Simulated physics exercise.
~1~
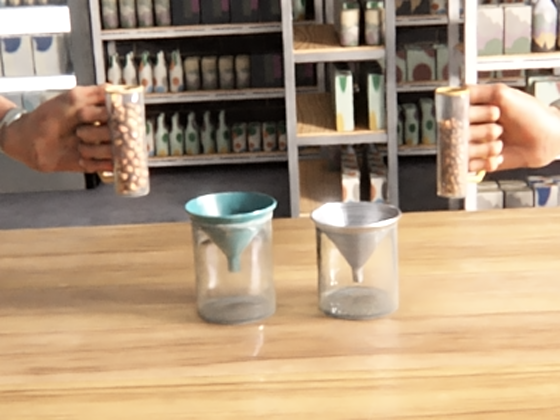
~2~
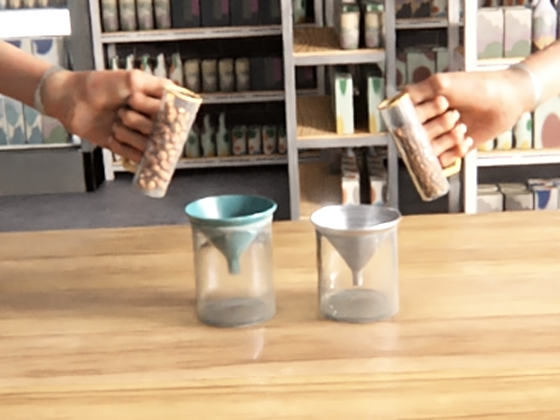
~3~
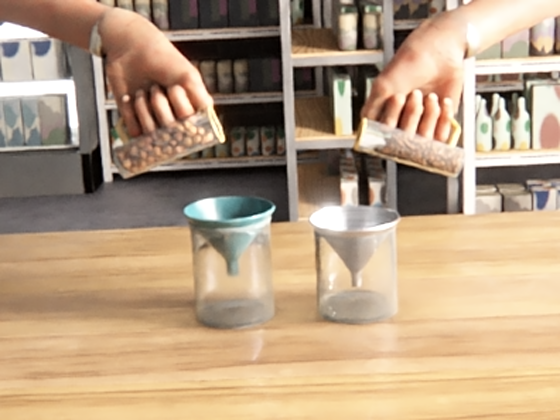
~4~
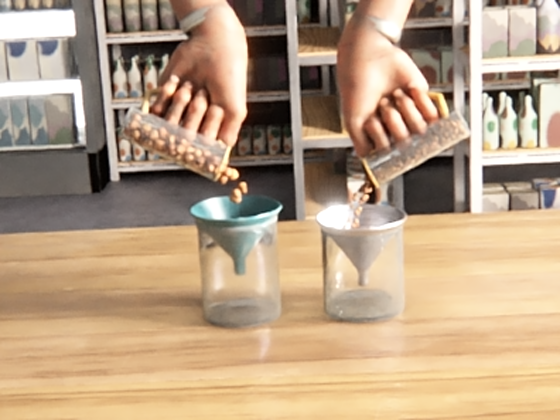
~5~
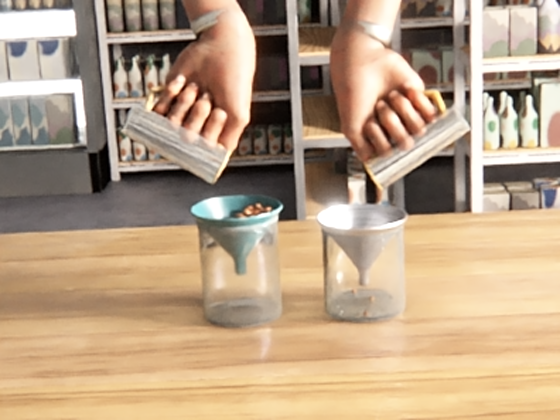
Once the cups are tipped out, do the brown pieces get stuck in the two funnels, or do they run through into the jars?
They get stuck in both funnels. None reach the left jar, and only a stray few drop into the right one.
